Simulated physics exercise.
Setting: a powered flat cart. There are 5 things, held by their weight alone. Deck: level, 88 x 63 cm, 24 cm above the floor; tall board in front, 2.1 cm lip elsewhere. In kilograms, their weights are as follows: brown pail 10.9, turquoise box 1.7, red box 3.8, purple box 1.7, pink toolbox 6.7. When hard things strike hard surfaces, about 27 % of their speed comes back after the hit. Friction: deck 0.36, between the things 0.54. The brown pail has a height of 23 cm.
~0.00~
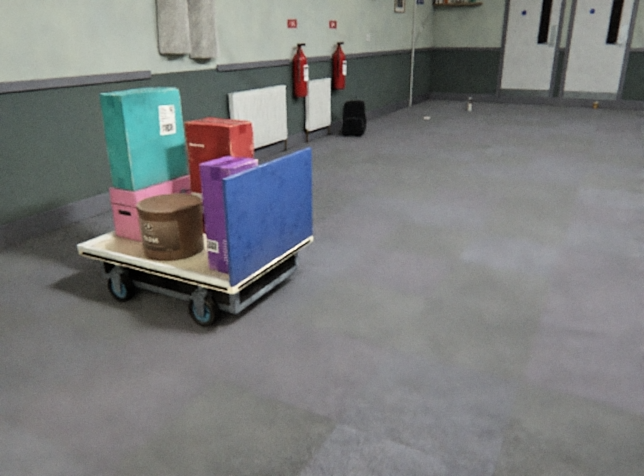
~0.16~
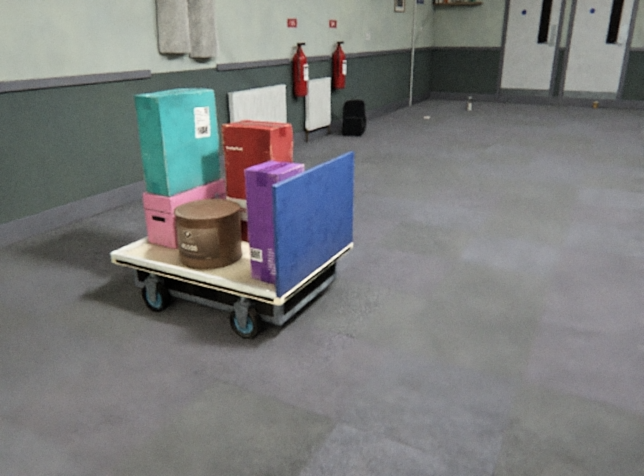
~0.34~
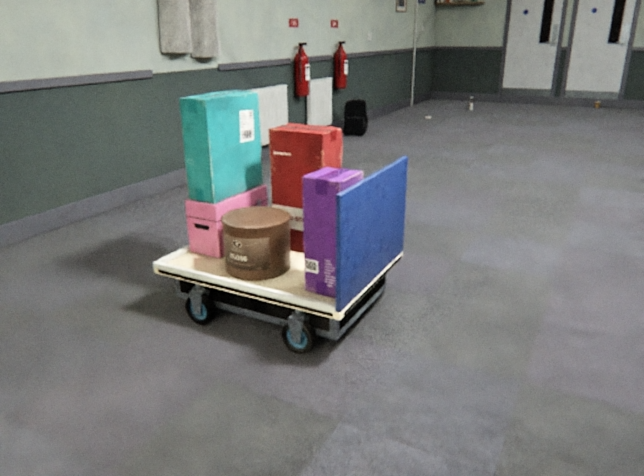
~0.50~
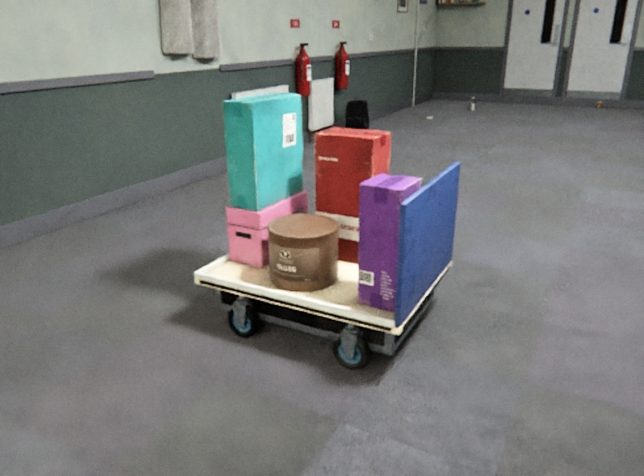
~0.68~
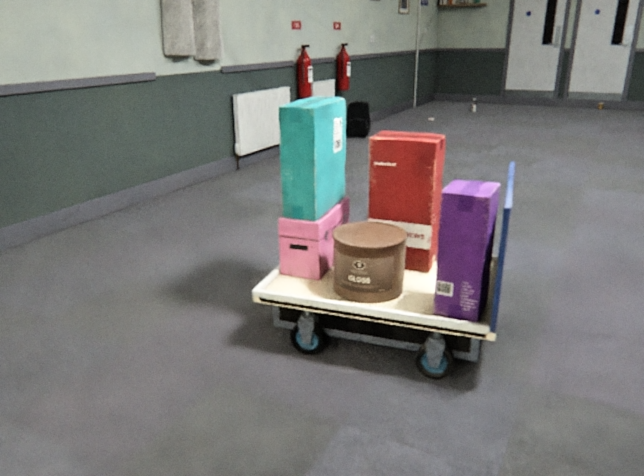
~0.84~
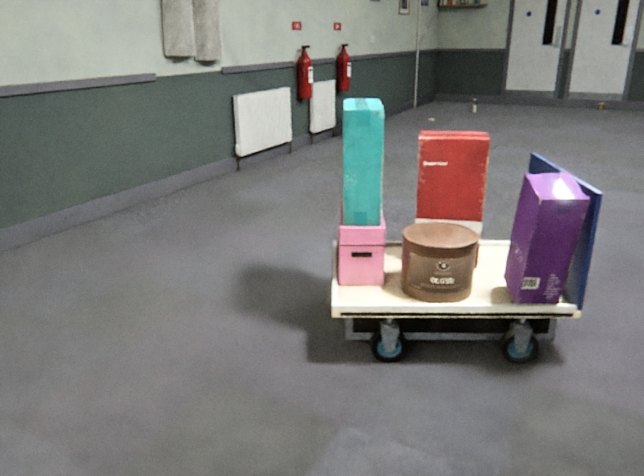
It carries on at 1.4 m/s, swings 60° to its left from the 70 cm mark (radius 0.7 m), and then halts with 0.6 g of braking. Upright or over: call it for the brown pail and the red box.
Brown pail: Upright; red box: Upright.
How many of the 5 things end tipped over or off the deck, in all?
My answer is 1.
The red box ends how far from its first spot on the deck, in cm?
Roughly 16 cm.
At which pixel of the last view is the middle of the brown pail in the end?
Roughly at pixel (593, 223).
After 1.04 s, 146 cm covered, turned 50°; purple box now off the deck; red box slid 6 cm near (487, 190); brown pail slid 4 cm near (511, 250).
After 1.44 s, 190 cm covered, turned 60°; red box slid 9 cm near (545, 174); brown pail slid 7 cm near (585, 226); turquoise box slid 6 cm.
At rest (2.8 s), off the deck and tipped over, purple box; not toppled but over 10 cm from the start, brown pail, turquoise box, red box and pink toolbox. In the last view, brown pail near (593, 223), red box near (553, 173).
